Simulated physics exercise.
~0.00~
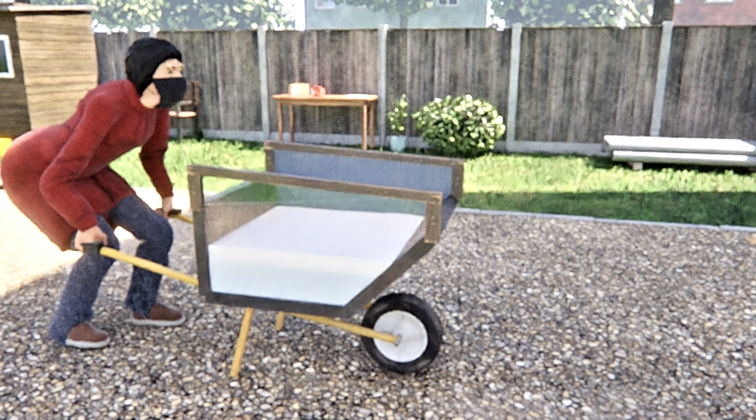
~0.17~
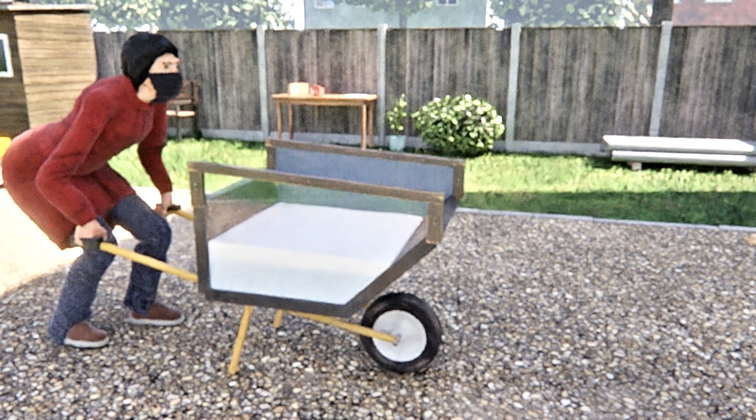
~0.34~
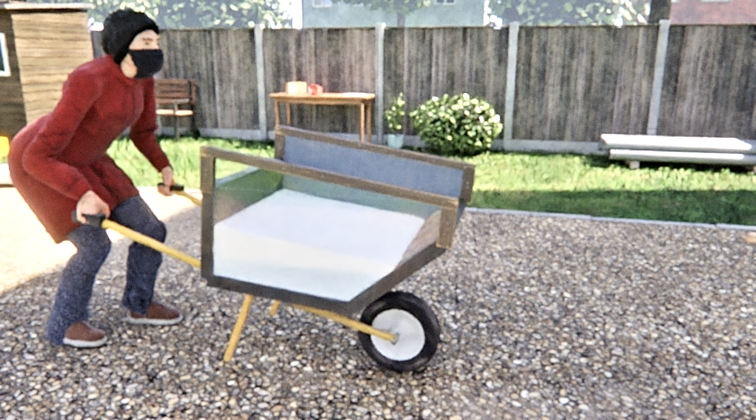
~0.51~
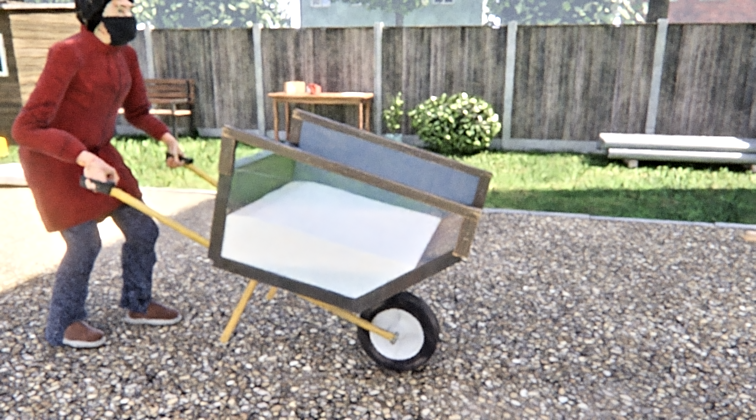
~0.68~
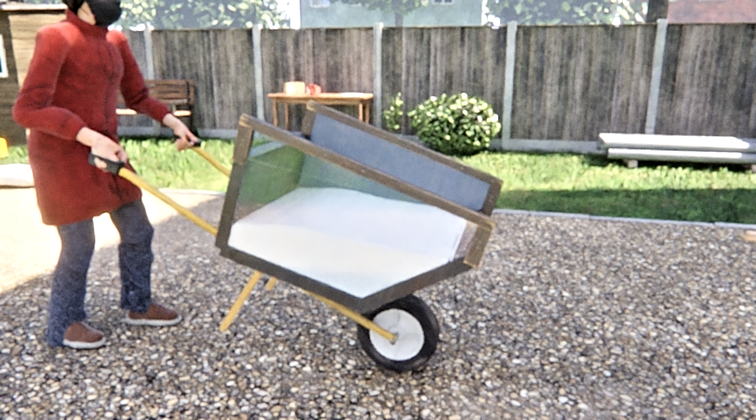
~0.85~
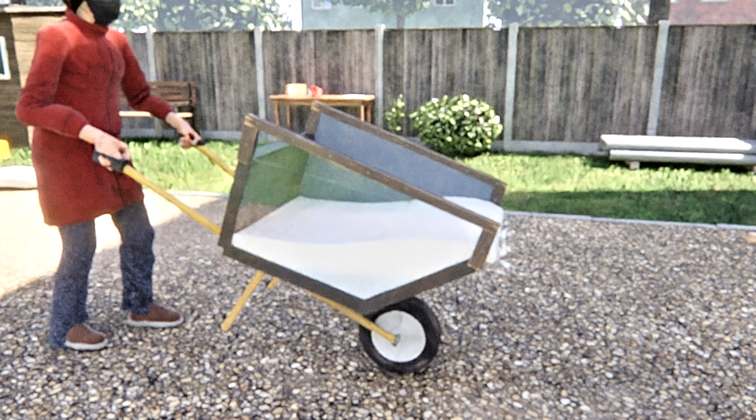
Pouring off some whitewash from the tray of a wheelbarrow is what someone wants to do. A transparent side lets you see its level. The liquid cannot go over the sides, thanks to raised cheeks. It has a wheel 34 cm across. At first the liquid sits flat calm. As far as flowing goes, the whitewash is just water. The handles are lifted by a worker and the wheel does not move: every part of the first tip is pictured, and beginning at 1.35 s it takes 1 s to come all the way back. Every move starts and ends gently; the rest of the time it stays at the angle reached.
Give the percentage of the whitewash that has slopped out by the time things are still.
Roughly 34 percent.
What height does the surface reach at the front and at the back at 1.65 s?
Level, front = 18 cm; level, back = 0 cm.
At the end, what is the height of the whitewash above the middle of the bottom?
About 14 cm.
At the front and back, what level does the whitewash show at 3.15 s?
About 16 cm in front, about 8 cm behind.
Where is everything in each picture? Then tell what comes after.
The first frame shows level at the front (333, 257); level at the back (222, 247); the lip is at (426, 234); the front is on the right.
The second frame shows level at the front (334, 256); level at the back (223, 243).
The third frame shows level at the front (341, 253); level at the back (229, 228); tilt 6° forwards.
The fourth frame shows level at the front (355, 250); level at the back (242, 217); tilt 12° forwards.
The fifth frame shows level at the front (366, 244); level at the back (249, 223); tilt 17° forwards.
The sixth frame shows level at the front (371, 242); level at the back (249, 236); tilt 18° forwards; the lip is at (470, 258); whitewash is coming out, 2 per cent so far.
Then, 1.65 s in, the barrow is at 15° forwards, the surface stands 17 cm on the front, 0 cm on the back; the loss stands at 31 per cent, over the front.
Then, 2.40 s in, the surface stands 6 cm on the front, 23 cm on the back; the loss stands at 31 per cent, over the front.
Then, 3.15 s in, the surface stands 16 cm on the front, 7 cm on the back; the loss stands at 33 per cent, over the front.
Then, 5.24 s in, the loss stands at 34 per cent, over the front, 23 of 69 litres.
